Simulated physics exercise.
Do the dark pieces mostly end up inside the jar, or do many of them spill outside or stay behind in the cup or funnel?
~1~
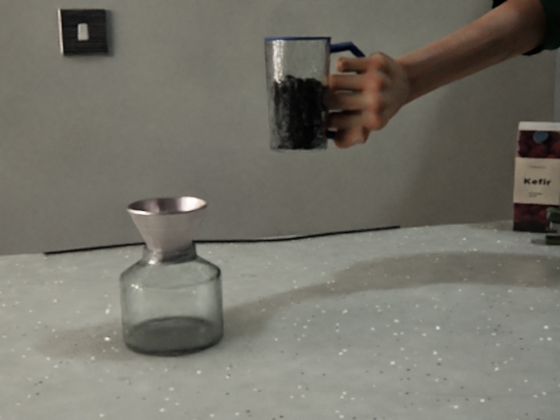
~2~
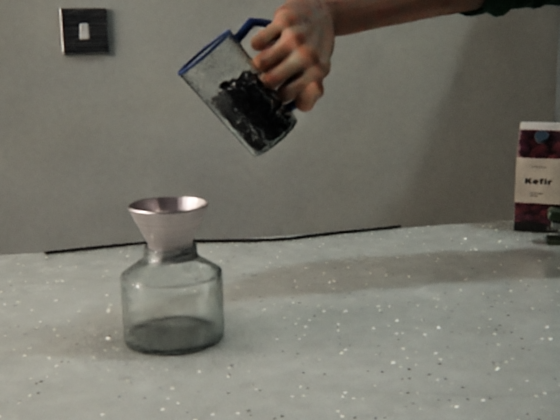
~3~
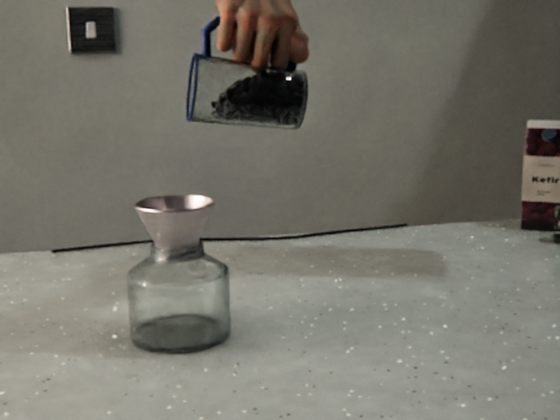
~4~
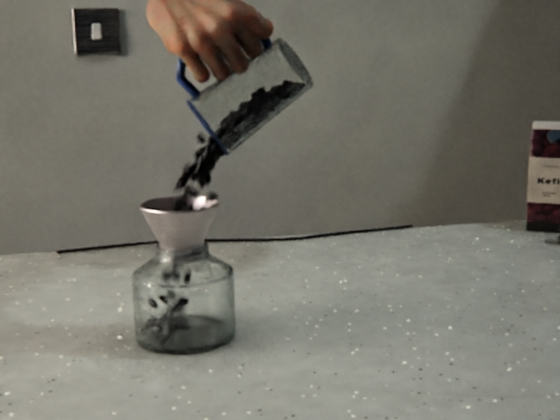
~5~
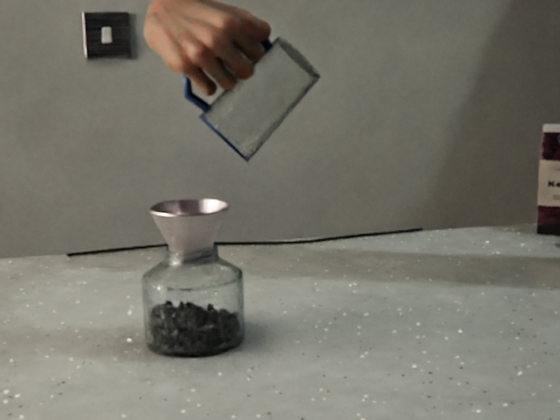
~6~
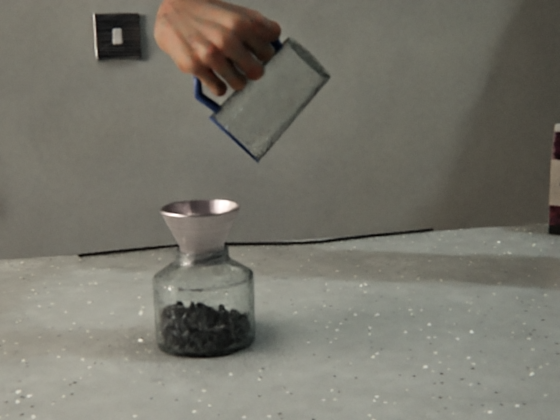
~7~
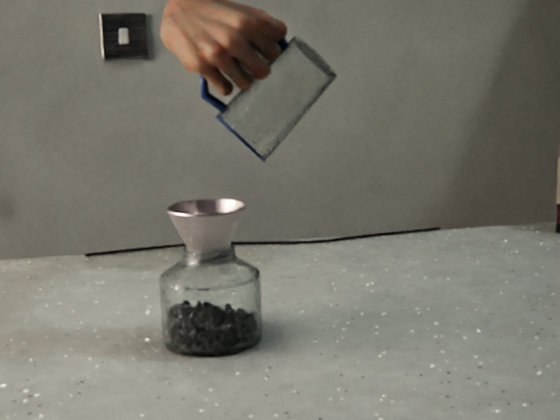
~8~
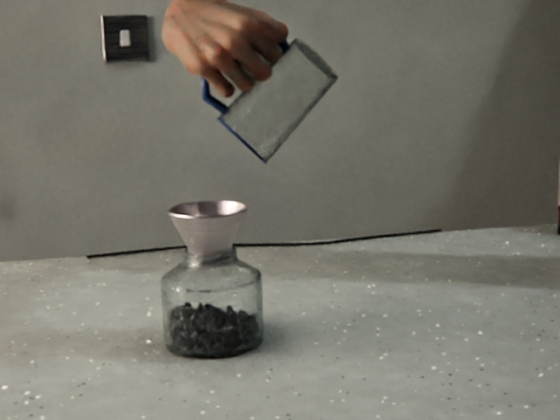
Nearly all of the dark pieces end up inside the jar, with hardly any spilt outside or left behind in the cup or funnel.
